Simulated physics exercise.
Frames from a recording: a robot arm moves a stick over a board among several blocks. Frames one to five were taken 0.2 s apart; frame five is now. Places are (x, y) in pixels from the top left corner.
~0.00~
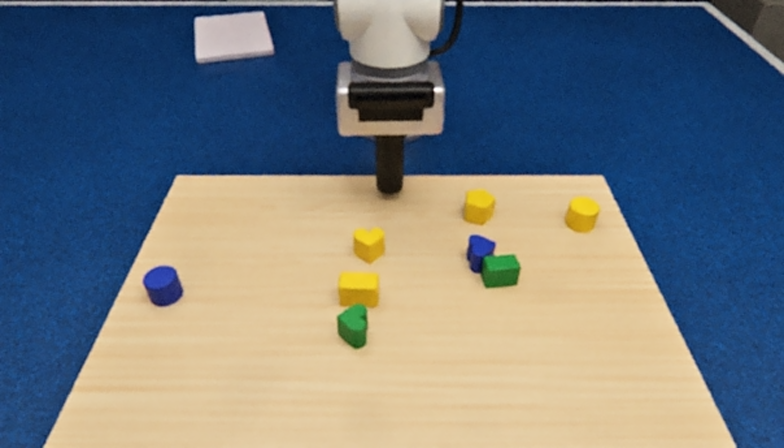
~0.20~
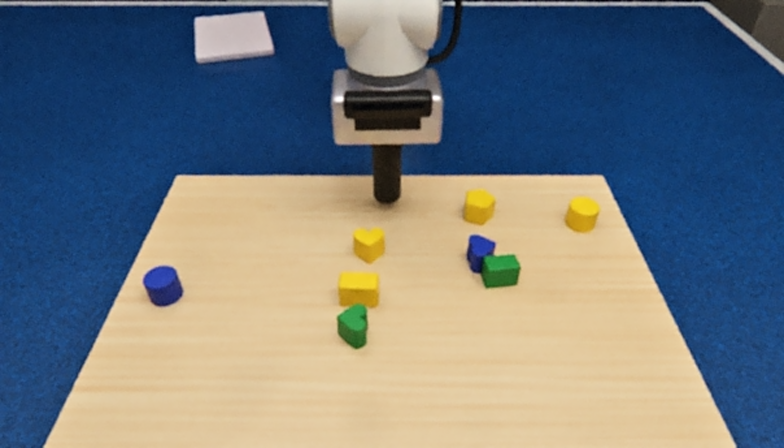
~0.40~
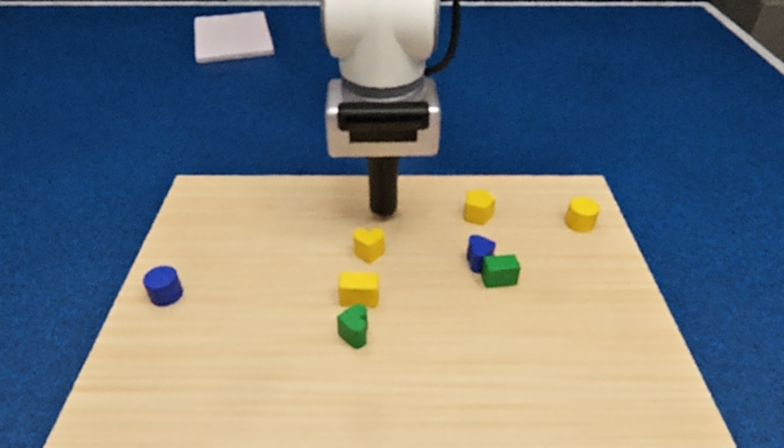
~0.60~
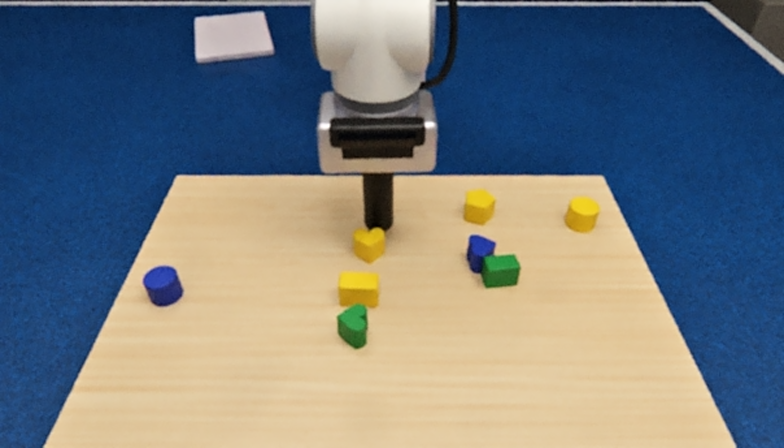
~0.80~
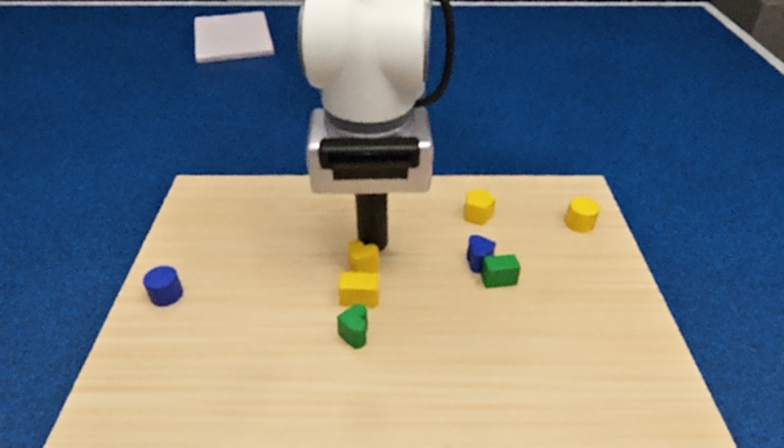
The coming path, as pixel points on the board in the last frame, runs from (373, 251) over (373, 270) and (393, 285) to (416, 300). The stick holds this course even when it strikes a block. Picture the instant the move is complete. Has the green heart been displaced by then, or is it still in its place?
That block remains where it is.
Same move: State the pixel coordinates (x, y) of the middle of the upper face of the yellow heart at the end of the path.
Most likely (355, 268).
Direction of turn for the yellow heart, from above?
From above, the turn goes clockwise.
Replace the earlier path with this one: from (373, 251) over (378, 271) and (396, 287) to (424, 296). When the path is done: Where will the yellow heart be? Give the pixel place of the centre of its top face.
When the path ends, it will be at (357, 267).
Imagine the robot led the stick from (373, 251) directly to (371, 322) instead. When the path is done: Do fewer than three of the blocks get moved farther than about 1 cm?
No
What follows on the original path. Halfway along, stick at (382, 271); yellow rectangular block at (356, 288); yellow heart at (355, 268), turned 25° clockwise.
At the end, stick at (417, 293); green heart still; yellow rectangular block at (356, 288); yellow heart at (355, 268), turned 25° clockwise.
